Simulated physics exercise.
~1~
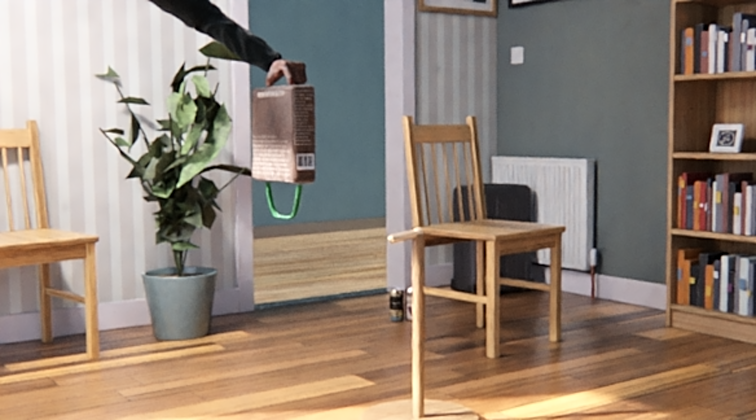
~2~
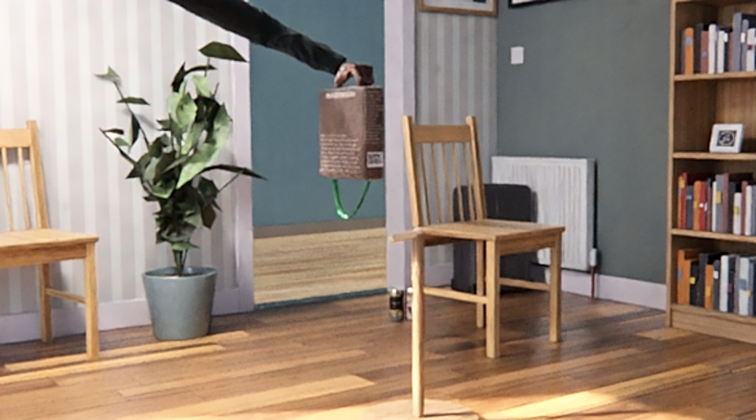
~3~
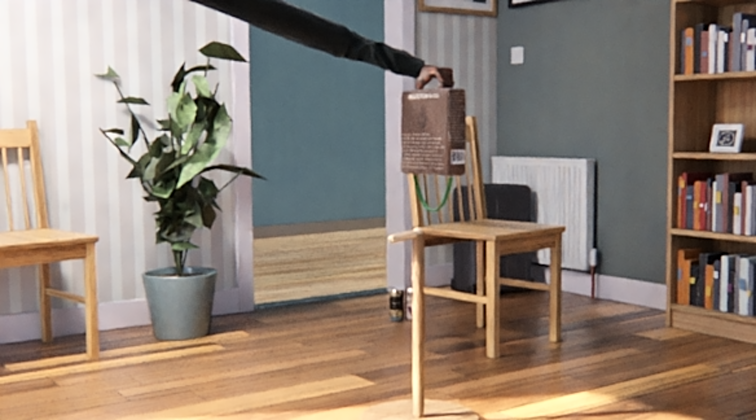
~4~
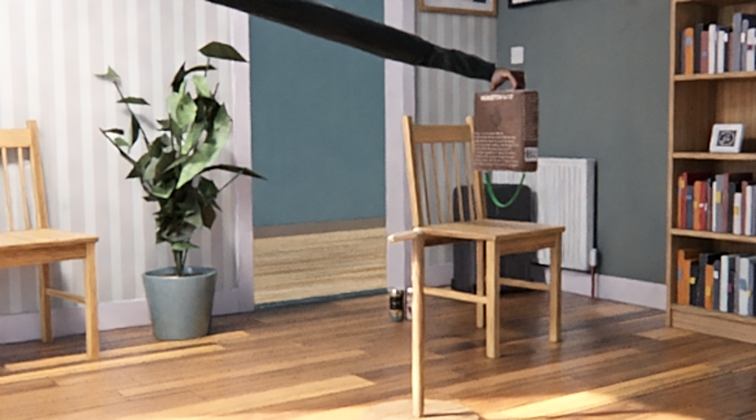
An arm in a dark sleeve carried a brown bag with a green loop dangling beneath it from left to right across a room, passing over a wooden chair without snagging, and ended up holding it clear on the far side.
